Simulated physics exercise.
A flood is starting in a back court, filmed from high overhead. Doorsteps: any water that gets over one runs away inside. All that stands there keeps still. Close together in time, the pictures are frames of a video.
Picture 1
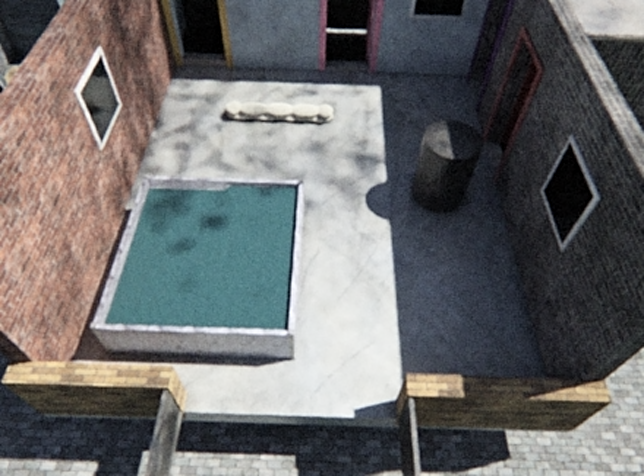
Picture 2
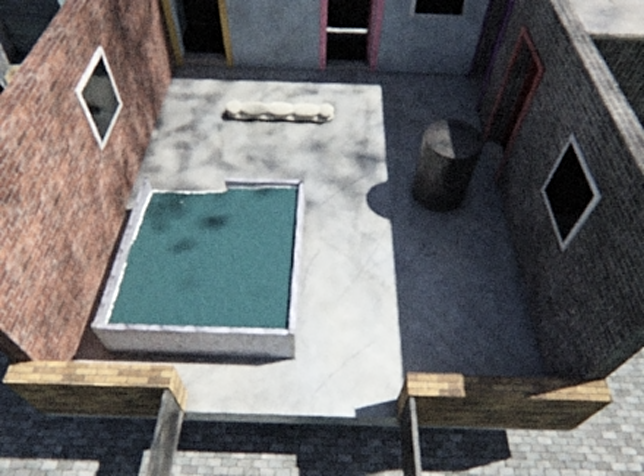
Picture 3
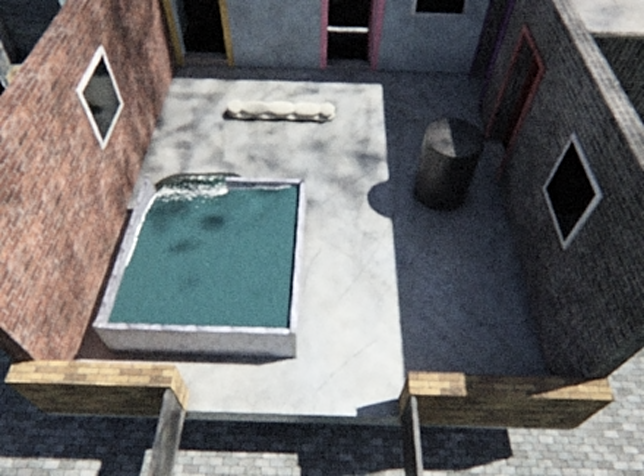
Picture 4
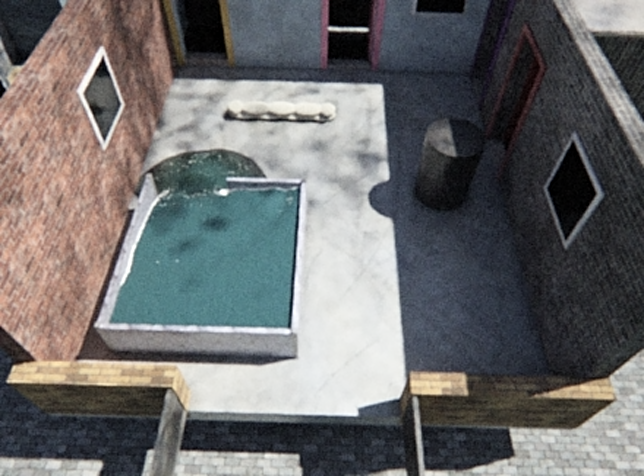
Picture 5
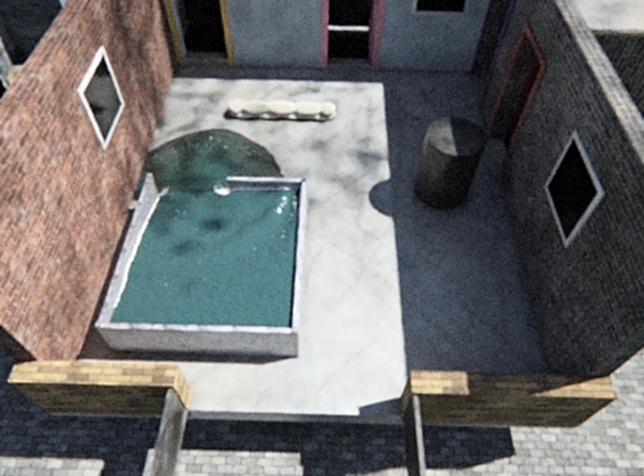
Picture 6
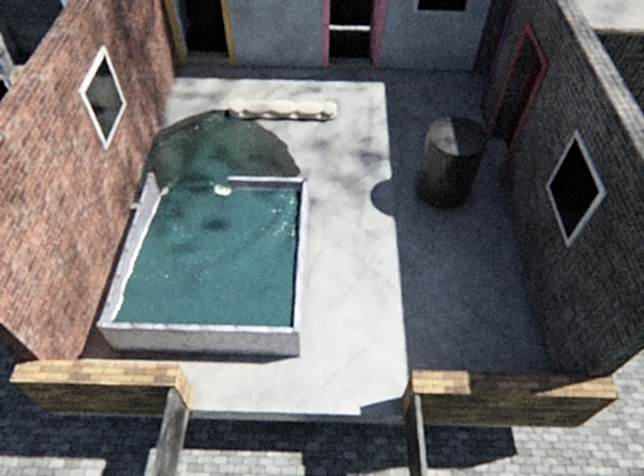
Green water pours through a gap in the tank's far side and spreads across the pale paving.
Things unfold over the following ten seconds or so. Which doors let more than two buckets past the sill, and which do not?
Here is the split: The purple door lets more through; the red door lets more through; the pink door keeps it to two or fewer; the yellow door lets more through.
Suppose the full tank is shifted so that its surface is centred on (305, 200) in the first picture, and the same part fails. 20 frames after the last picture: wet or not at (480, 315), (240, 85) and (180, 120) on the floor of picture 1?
Taking the three spots in turn, I'd say spared, then drenched, then drenched.
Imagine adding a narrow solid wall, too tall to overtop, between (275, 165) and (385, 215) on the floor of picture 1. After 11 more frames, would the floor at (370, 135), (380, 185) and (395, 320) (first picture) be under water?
In order: Soaked, untouched, untouched.
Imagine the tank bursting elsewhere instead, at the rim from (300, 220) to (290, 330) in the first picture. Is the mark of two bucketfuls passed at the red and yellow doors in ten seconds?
Red door: Above the limit; yellow door: Below the limit.
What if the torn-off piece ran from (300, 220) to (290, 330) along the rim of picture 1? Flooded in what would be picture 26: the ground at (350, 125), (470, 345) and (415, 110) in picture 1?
The first spot is spared, the second soaked and the third soaked.
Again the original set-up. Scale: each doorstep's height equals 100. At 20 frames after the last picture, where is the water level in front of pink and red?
About 60 and 60 per cent.
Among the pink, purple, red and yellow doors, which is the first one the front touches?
The yellow one is the one.
A moment on, water covers 20 % of the floor; the purple door not reached, the red door not reached, the pink door not reached, the yellow door wet at the sill, nothing in.
Next, water covers 30 % of the floor; the purple door not reached, the red door not reached, the pink door not reached, the yellow door over two buckets in.
Then, water covers 50 % of the floor; the purple door not reached, the red door wet at the sill, nothing in, the pink door wet at the sill, nothing in, the yellow door far over two buckets in.
Later, water covers 70 % of the floor; the purple door under two buckets in, the red door over two buckets in, the pink door wet at the sill, nothing in, the yellow door far over two buckets in.
In the end, water covers 90 % of the floor; the purple door over two buckets in, the red door far over two buckets in, the pink door wet at the sill, nothing in, the yellow door far over two buckets in.
